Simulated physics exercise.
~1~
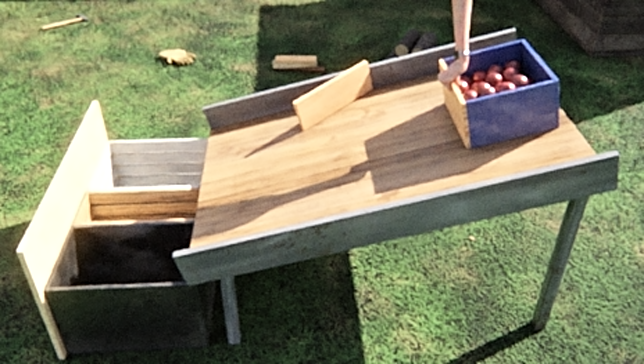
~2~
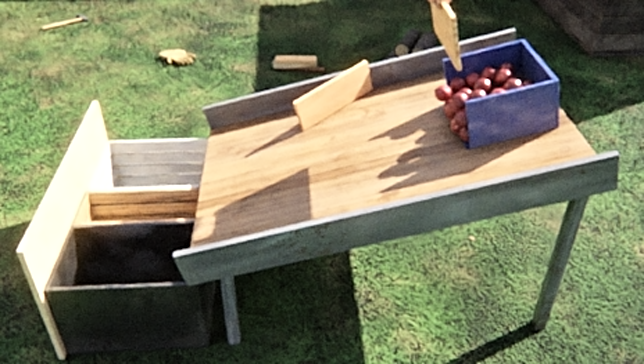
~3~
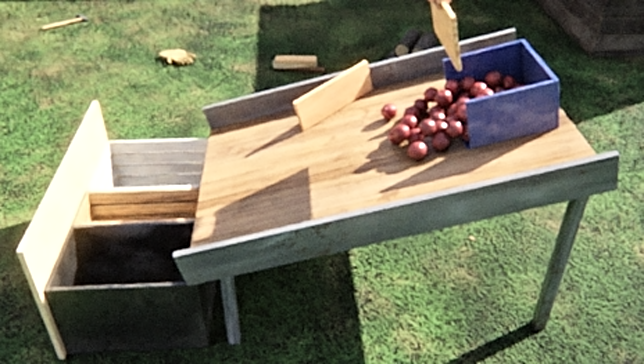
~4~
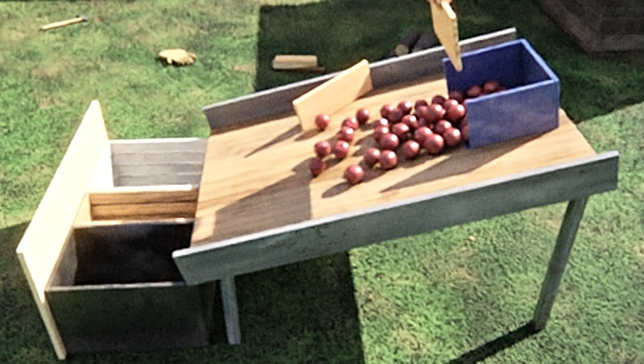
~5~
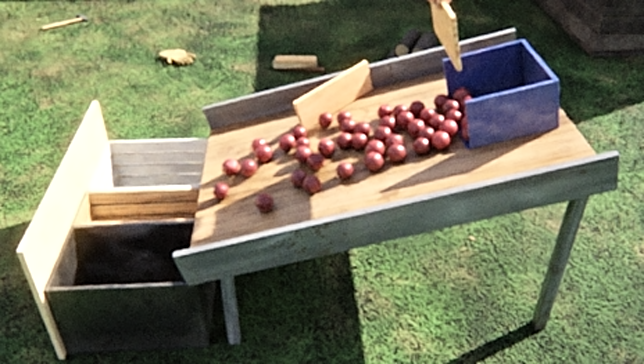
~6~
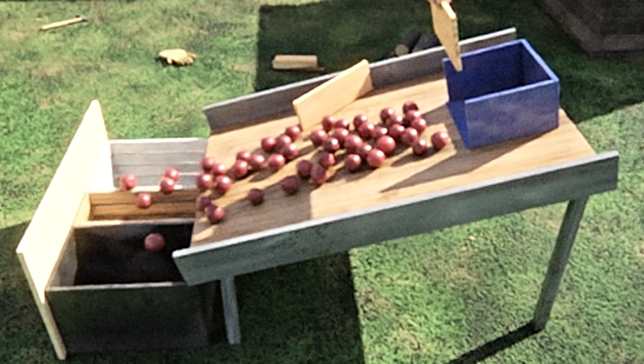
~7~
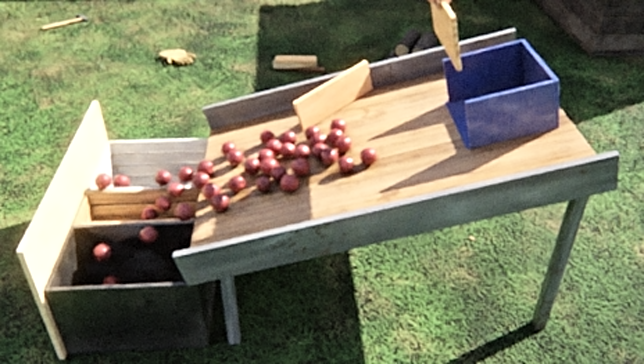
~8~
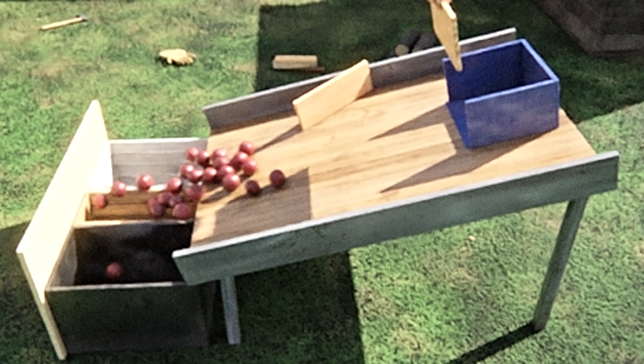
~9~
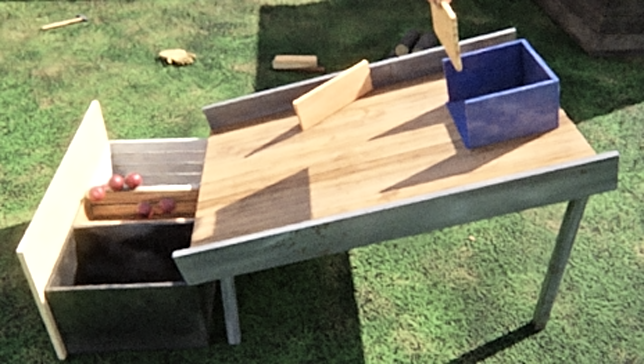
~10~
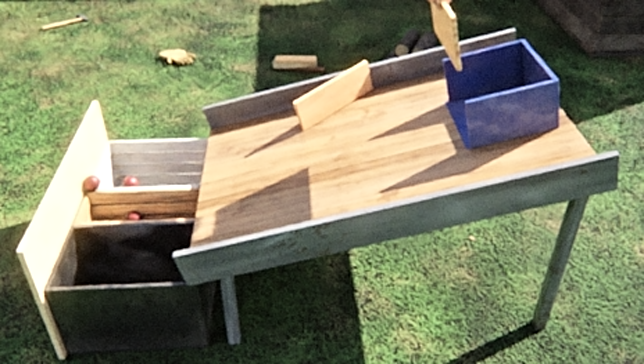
Red apples rolling left down a sloped wooden table from an opened blue pen, past an angled board, dropping into containers below.
